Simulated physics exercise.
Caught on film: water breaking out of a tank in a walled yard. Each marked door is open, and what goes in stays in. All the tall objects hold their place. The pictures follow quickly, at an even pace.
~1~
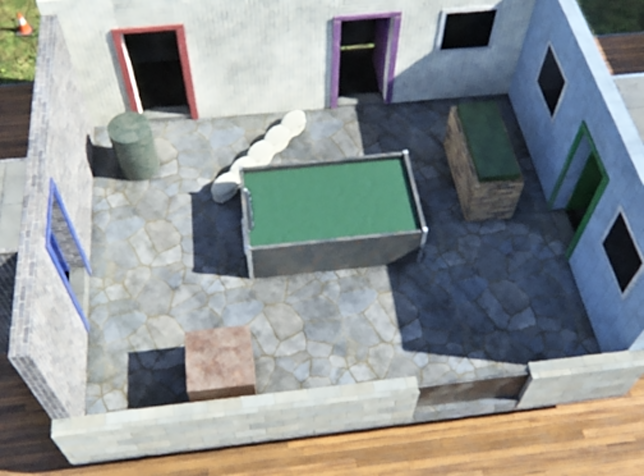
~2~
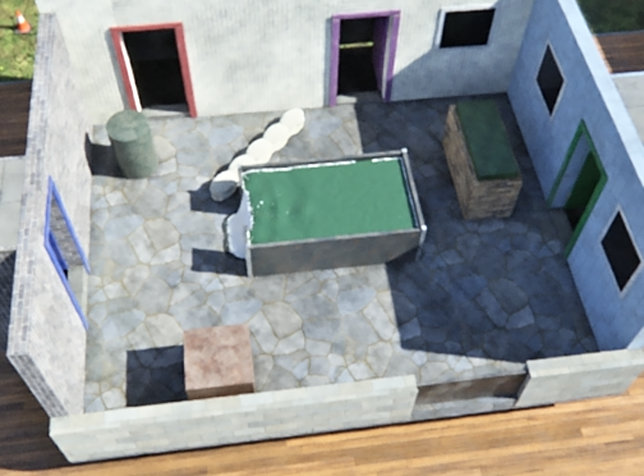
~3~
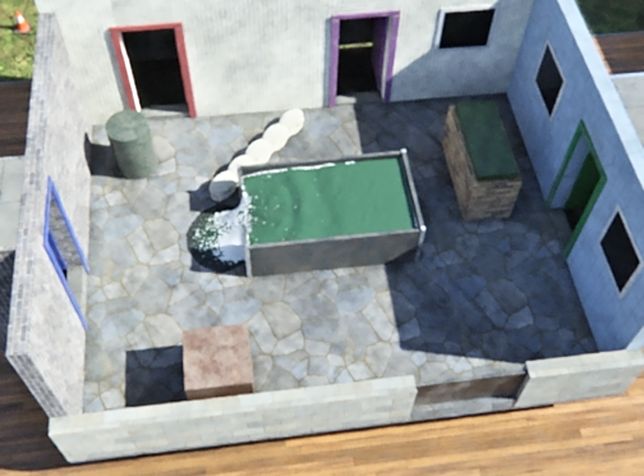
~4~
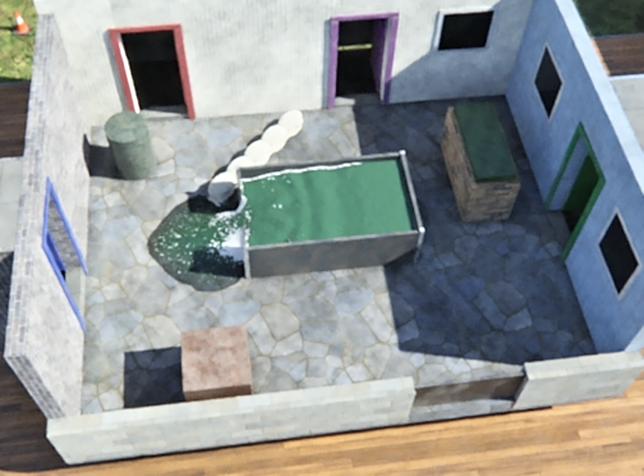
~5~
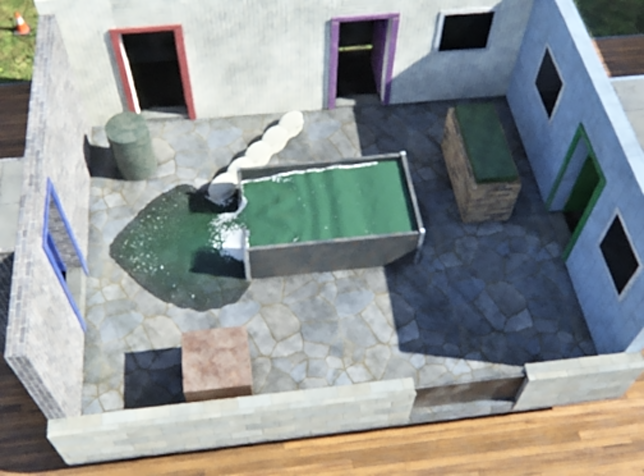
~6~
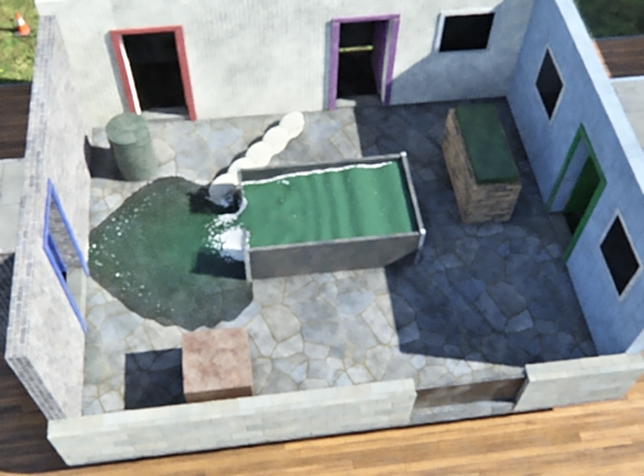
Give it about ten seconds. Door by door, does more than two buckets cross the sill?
The purple door admits no more than that; the red door admits no more than that; the green door admits no more than that; the blue door admits no more than that.
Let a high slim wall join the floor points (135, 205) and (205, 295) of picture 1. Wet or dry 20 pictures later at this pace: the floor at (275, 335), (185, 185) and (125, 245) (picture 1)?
As listed: Covered, awash, under water.
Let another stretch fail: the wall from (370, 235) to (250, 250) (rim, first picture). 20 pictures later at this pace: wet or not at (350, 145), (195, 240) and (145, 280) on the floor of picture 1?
One after the other: Not flooded, free of water, covered.
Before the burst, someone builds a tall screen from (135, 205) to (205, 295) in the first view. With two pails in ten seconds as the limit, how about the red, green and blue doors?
One by one: The red one floods; the green one is under; the blue one is under.
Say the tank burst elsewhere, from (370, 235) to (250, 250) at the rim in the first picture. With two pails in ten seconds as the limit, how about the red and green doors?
Then: Red stays under; green floods.
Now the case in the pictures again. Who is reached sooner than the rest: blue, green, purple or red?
First comes the blue door.
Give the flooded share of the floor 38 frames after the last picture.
Roughly 60 per cent.
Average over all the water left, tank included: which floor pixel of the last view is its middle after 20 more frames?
Near (240, 248).
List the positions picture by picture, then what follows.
In the first frame, the water tank at (330, 202) is whole and still.
In the second frame, water pours out at (247, 225) and has run to (233, 217).
In the third frame, the front is at (193, 229), out from the gap at (247, 227).
In the fourth frame, the front is at (151, 244), out from the gap at (245, 229).
In the fifth frame, water pours out at (246, 229) and has run to (114, 248).
In the sixth frame, water pours out at (246, 230) and has run to (88, 270).
A moment on, water covers 20 % of the floor; the purple door not reached, the red door not reached, the green door not reached, the blue door wet at the sill, nothing in.
Next, water covers 30 % of the floor; the purple door not reached, the red door wet at the sill, nothing in, the green door not reached, the blue door wet at the sill, nothing in.
Then, water covers 35 % of the floor; the purple door not reached, the red door wet at the sill, nothing in, the green door not reached, the blue door wet at the sill, nothing in.
Later, water covers 60 % of the floor; the purple door wet at the sill, nothing in, the red door under two buckets in, the green door not reached, the blue door wet at the sill, nothing in.
In the end, water covers 85 % of the floor; the purple door wet at the sill, nothing in, the red door under two buckets in, the green door wet at the sill, nothing in, the blue door wet at the sill, nothing in.
